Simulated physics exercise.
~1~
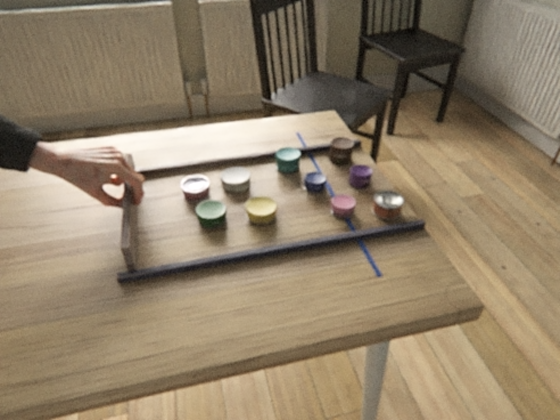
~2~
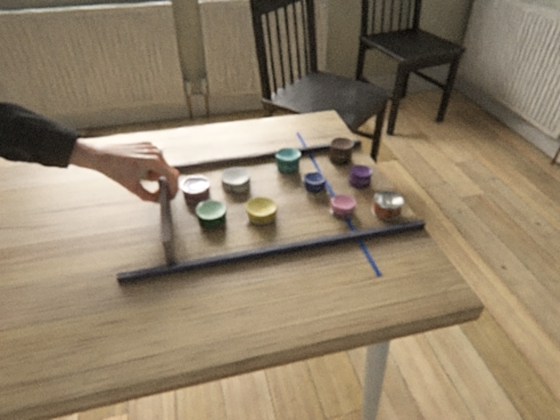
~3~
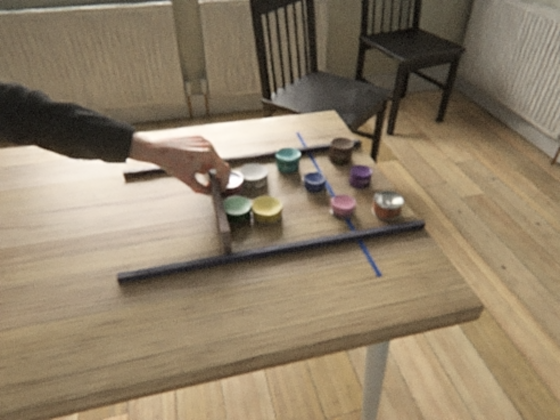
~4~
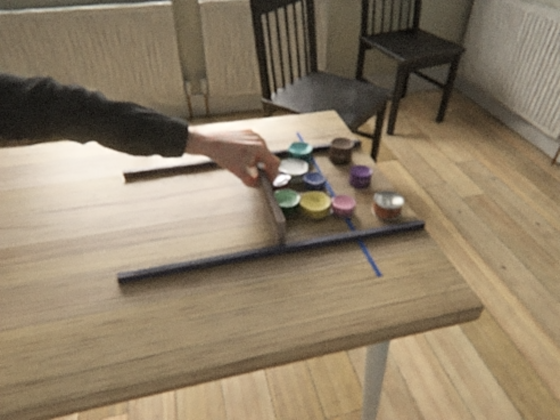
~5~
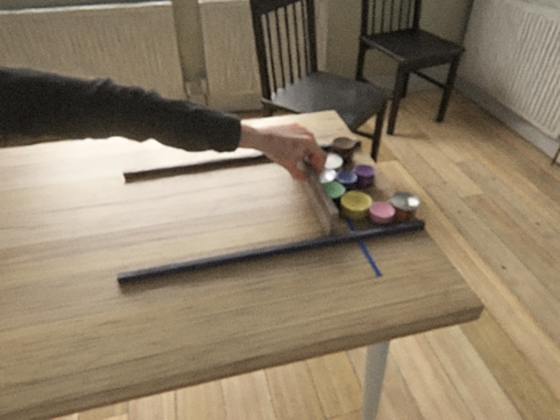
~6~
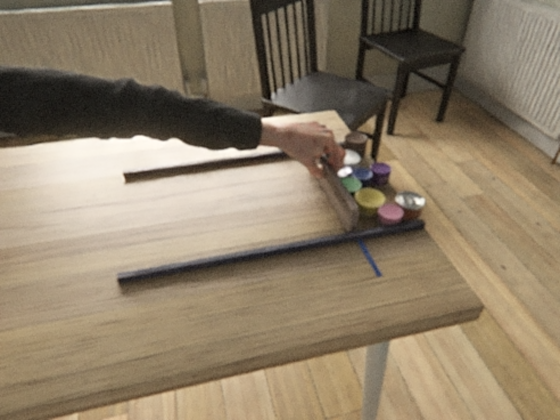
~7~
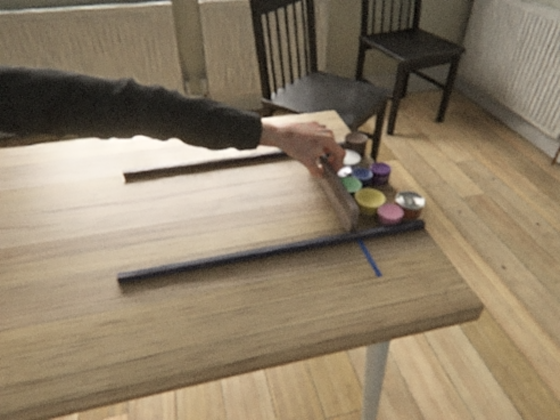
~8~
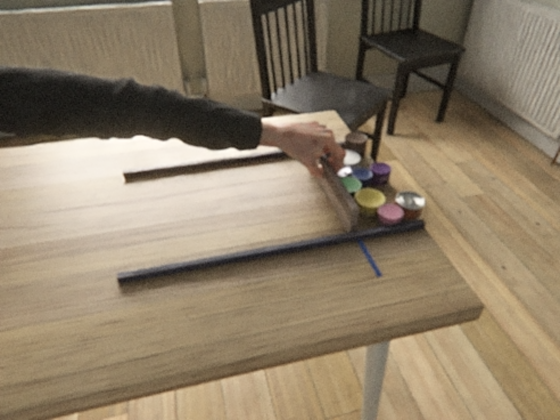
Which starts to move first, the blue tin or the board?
The board starts to move first, and the blue tin only shifts later, once the board has pushed the other pots up towards it.
At the start, a hand holds an upright board at the left of two dark rails on a wooden table, with small colourful pots and tins scattered to its right. The hand slides the board to the right, and it soon reaches the nearest pots. The red, green, white and yellow ones are pushed along towards the others near the blue tape. As the board keeps going, the whole group bunches up close to the table's right edge. The board then stops and the hand stays on it, with all the pots still on the table.
